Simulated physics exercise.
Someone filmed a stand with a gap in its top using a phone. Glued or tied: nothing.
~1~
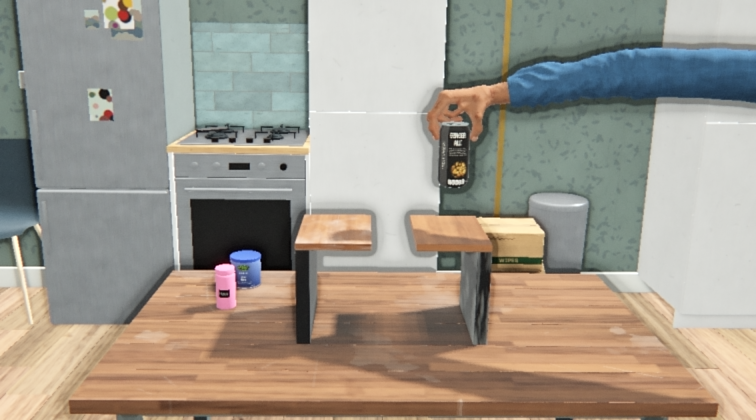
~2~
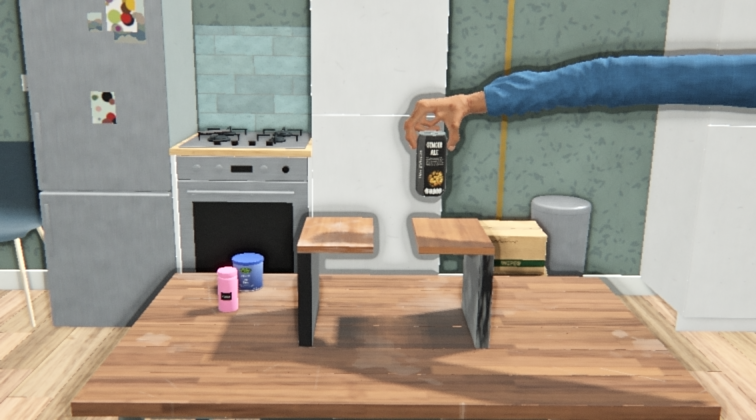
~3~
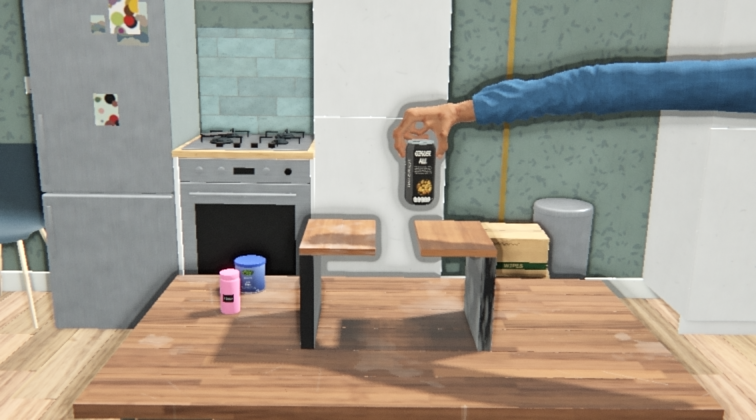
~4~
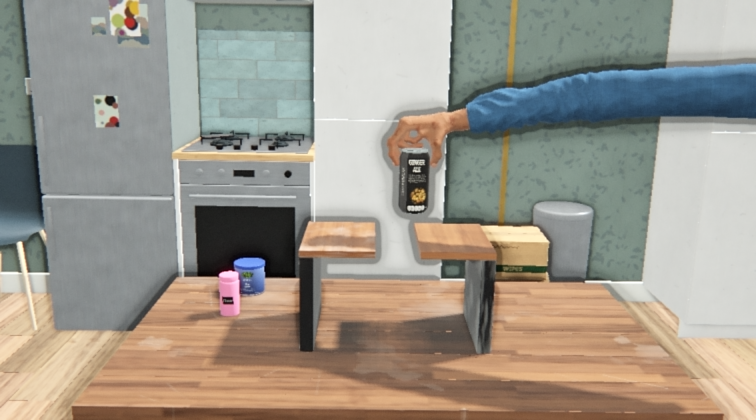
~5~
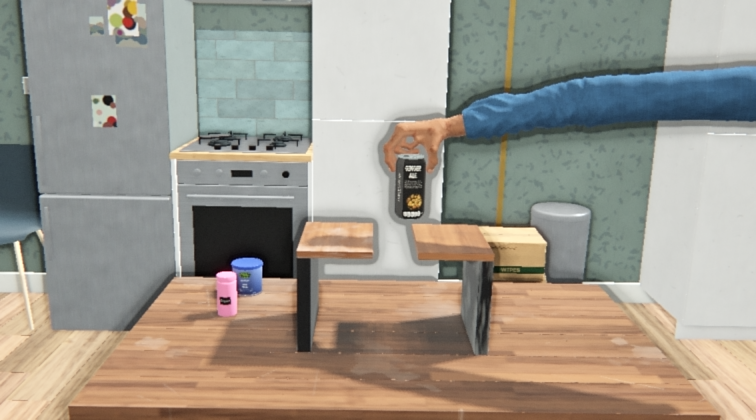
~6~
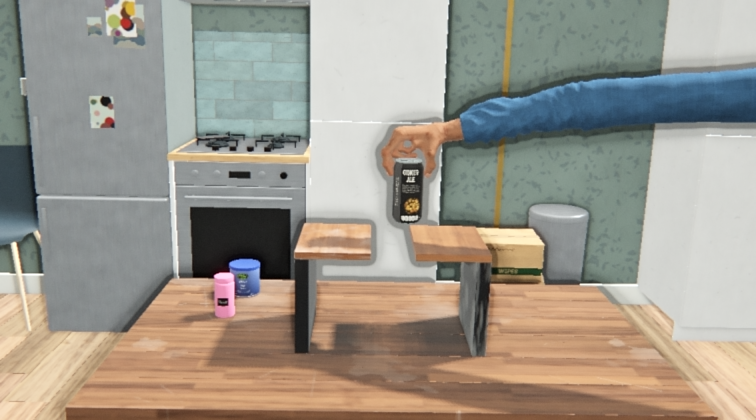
The clip shows a hand in a blue sleeve holding a black can above a wooden-topped stand with a gap, moving it left and gradually lower, then holding it still over the gap, while a pink shaker stands nearby.
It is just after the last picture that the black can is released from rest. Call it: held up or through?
Held up.
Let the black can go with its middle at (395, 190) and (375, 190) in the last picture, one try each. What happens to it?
The first attempt makes it through, the second attempt does not get through.
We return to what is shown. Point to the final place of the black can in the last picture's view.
Roughly (383, 228).
Then, 0.20 s on from there, black can shifted about its own width near (407, 209).
Then, 0.30 s on from there, black can turned 20° from how it was put near (396, 212).
Then, 0.40 s on from there, black can turned 56° from how it was put near (383, 228).
In the end, toppled on the stand or table, black can; the other 2 unmoved. At the end, from the last picture's camera, black can near (383, 228). The can is caught.
